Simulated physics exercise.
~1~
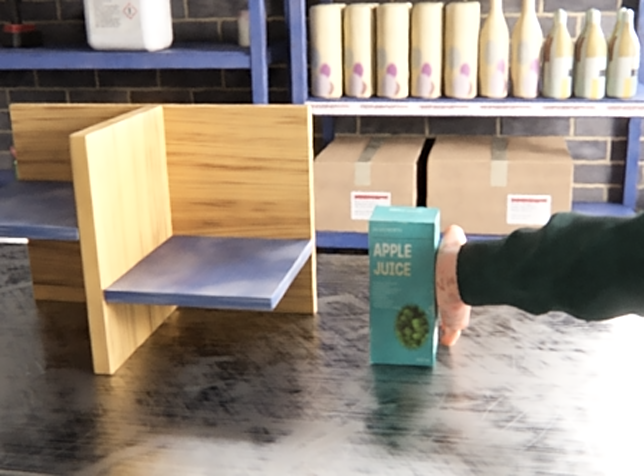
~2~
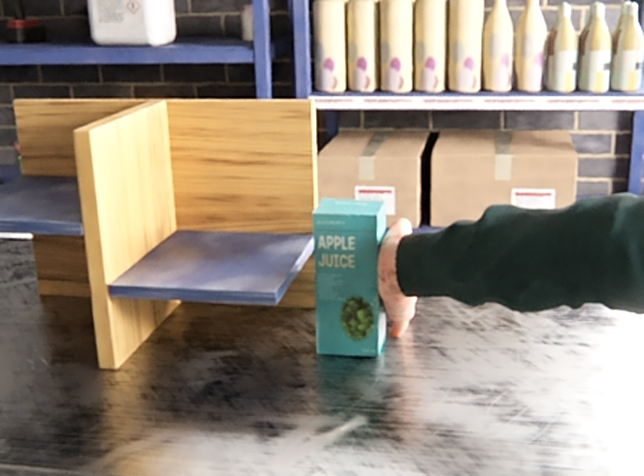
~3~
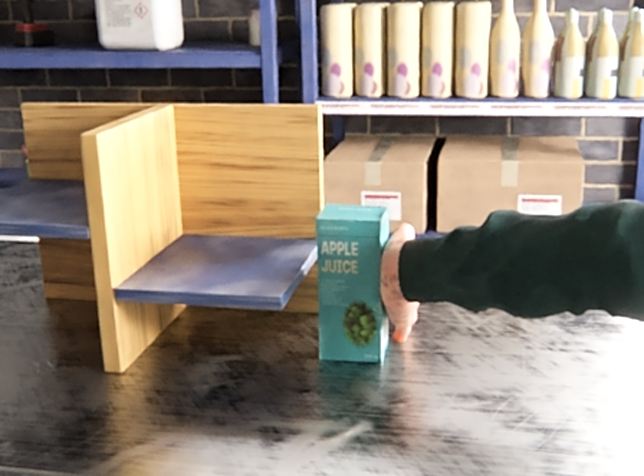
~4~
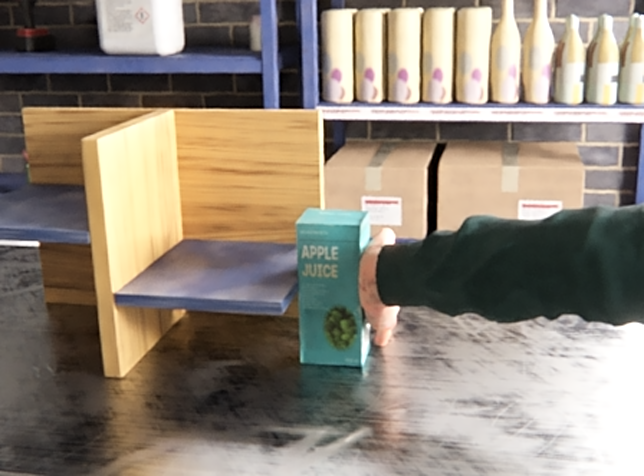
A turquoise apple juice carton, standing upright, was pushed left across a dark tabletop by a hand in a dark green sleeve, paused briefly, then moved slightly farther until it was up against the edge of a low wooden unit's blue-grey shelf.
